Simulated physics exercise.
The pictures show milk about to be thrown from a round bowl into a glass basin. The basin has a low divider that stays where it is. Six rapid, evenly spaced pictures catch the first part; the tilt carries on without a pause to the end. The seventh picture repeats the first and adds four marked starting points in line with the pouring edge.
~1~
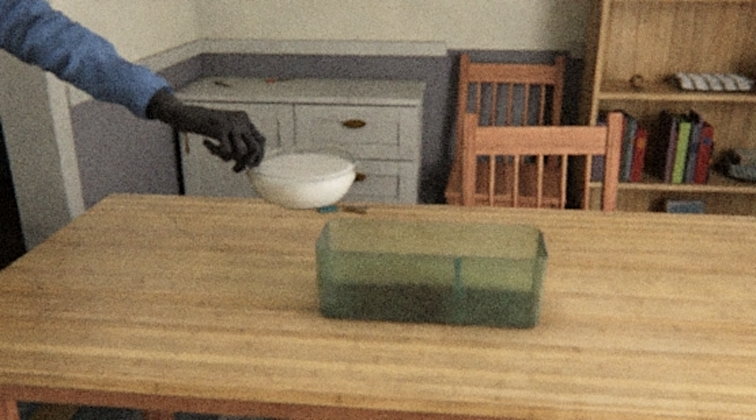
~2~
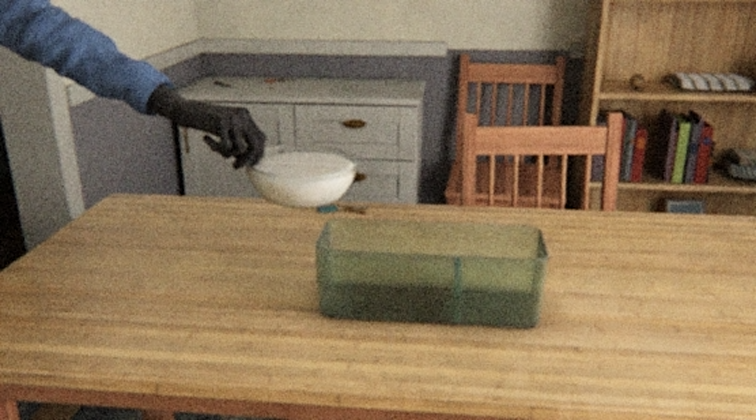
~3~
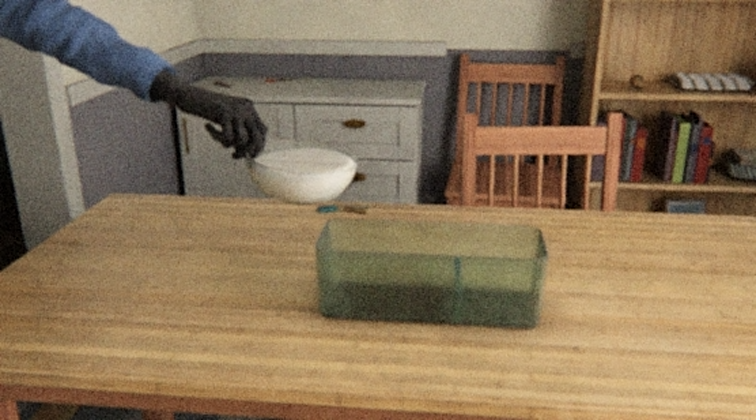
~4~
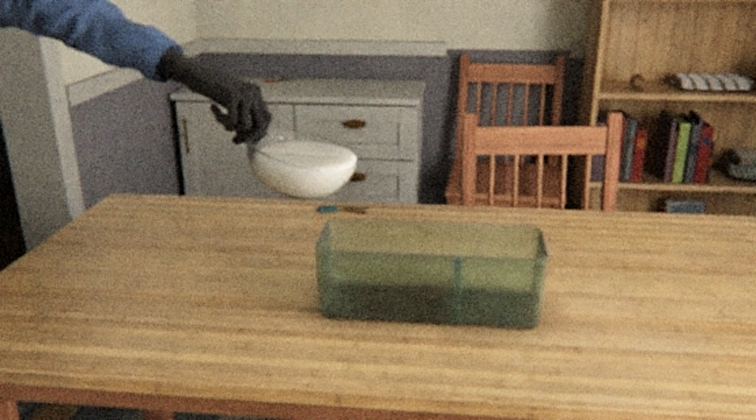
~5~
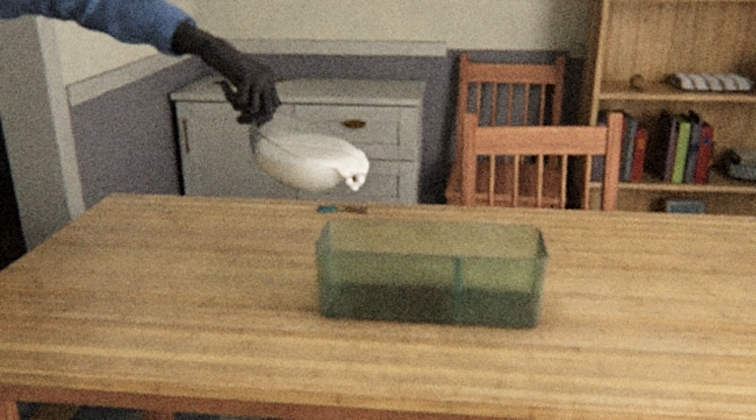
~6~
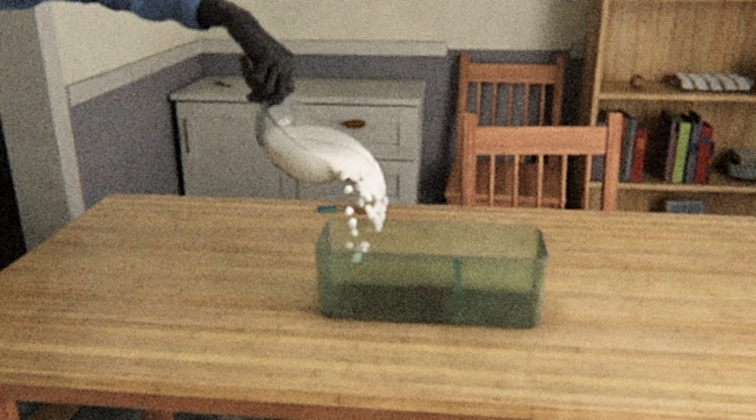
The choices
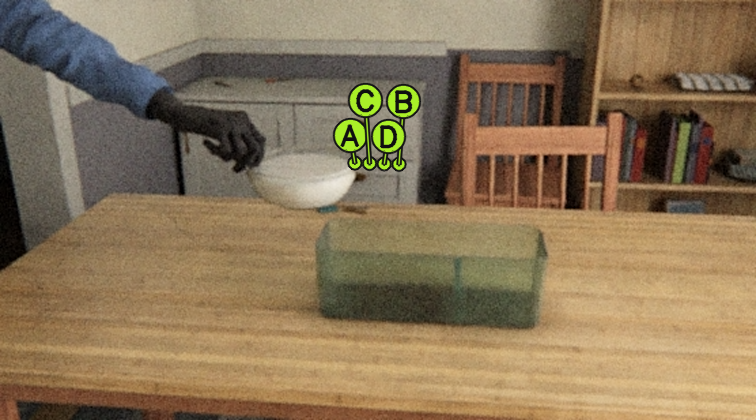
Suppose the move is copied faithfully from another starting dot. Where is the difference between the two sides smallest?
I would pick spot D.
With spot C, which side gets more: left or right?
More ends on the left.
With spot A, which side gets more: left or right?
The left side.
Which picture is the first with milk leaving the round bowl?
In picture 4.
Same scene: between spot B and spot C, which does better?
Spot B.
In lime, A at (354, 162); B at (398, 164); C at (369, 163); D at (384, 163).
Choosing A, about 90 % ends left of the wall and 5 % right of it; 5 % is lost outside.
Choosing B, about 27 % ends left of the wall and 69 % right of it; 4 % is lost outside.
Choosing C, about 81 % ends left of the wall and 14 % right of it; 5 % is lost outside.
Choosing D, about 48 % ends left of the wall and 48 % right of it; 5 % is lost outside.
